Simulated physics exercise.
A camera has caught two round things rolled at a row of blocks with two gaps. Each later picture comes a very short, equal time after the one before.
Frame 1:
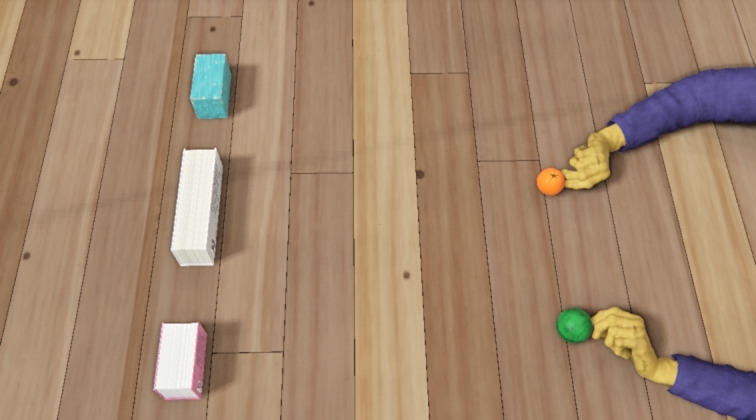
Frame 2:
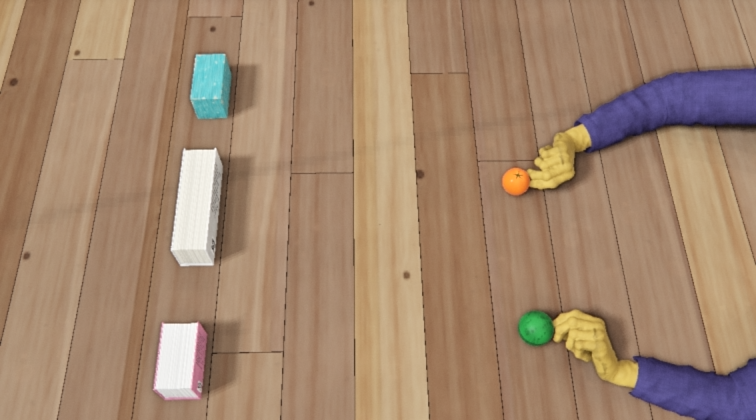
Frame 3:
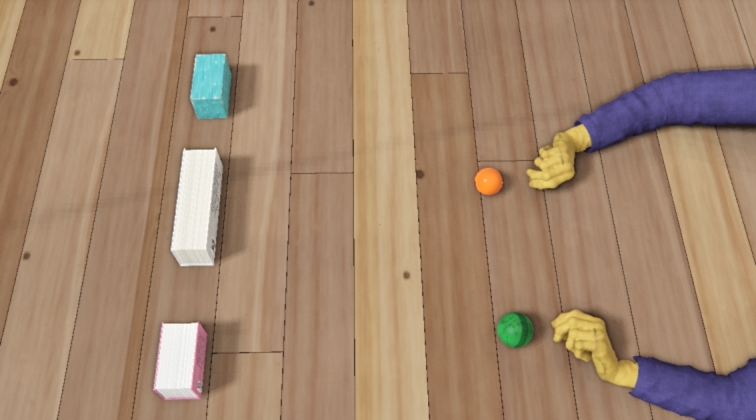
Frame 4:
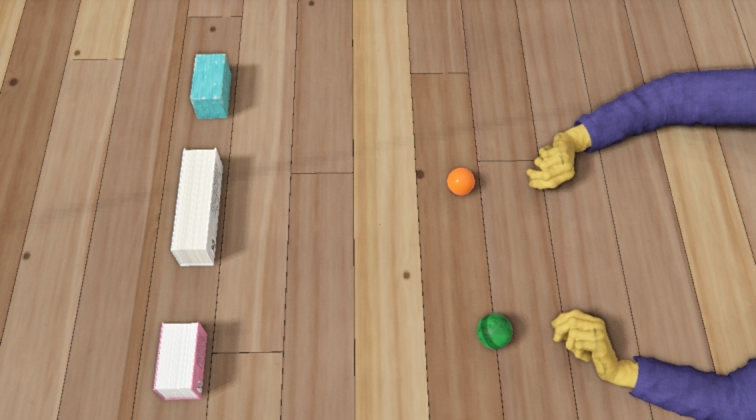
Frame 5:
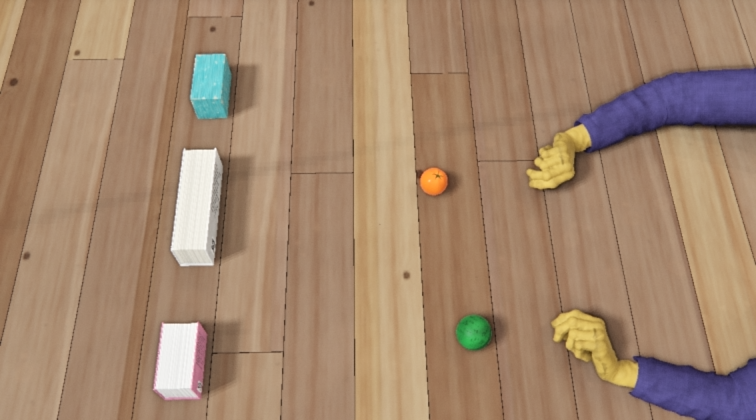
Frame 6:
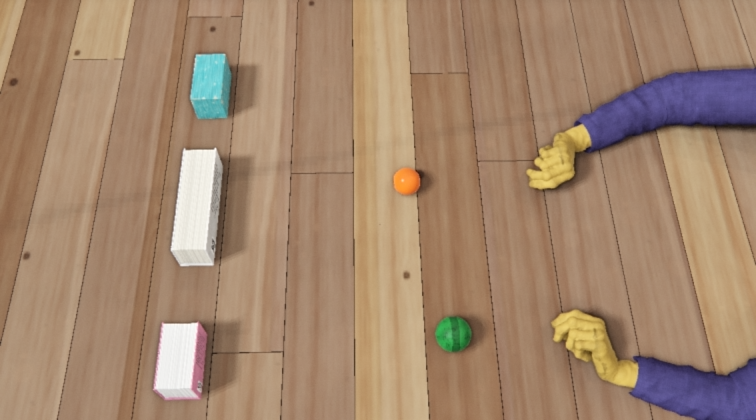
In the video, two yellow hands in purple sleeves push a small orange ball and a green ball leftward and release them, and both roll across a wooden floor toward a spaced row of blocks, the orange one moving faster.
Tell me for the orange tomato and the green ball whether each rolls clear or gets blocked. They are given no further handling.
Outcome: The orange tomato should strike one of the blocks; the green ball should strike one of the blocks.
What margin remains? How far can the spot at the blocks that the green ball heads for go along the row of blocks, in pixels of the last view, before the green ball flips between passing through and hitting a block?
Shift: 32 px, direction up.
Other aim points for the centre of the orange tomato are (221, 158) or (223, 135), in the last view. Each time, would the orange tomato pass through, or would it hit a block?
First try, the orange tomato is blocked; second try, it clears the gap.
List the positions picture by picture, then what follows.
Orange tomato (551, 182) under the hand; green ball (574, 326) under the hand; white book (199, 206), in the first frame.
Orange tomato (516, 182); green ball (536, 328), in the second frame.
Orange tomato (488, 182); green ball (515, 330), in the third frame.
Orange tomato (461, 182); green ball (495, 331), in the fourth frame.
Orange tomato (434, 182); green ball (474, 333), in the fifth frame.
Orange tomato (407, 181); green ball (453, 334); pink book (182, 361), in the sixth frame.
Then, 0.32 s on from there, orange tomato coming back near (236, 179); green ball heading on near (288, 345).
In the end, the orange tomato bounces off, near (243, 176); the green ball bounces off.
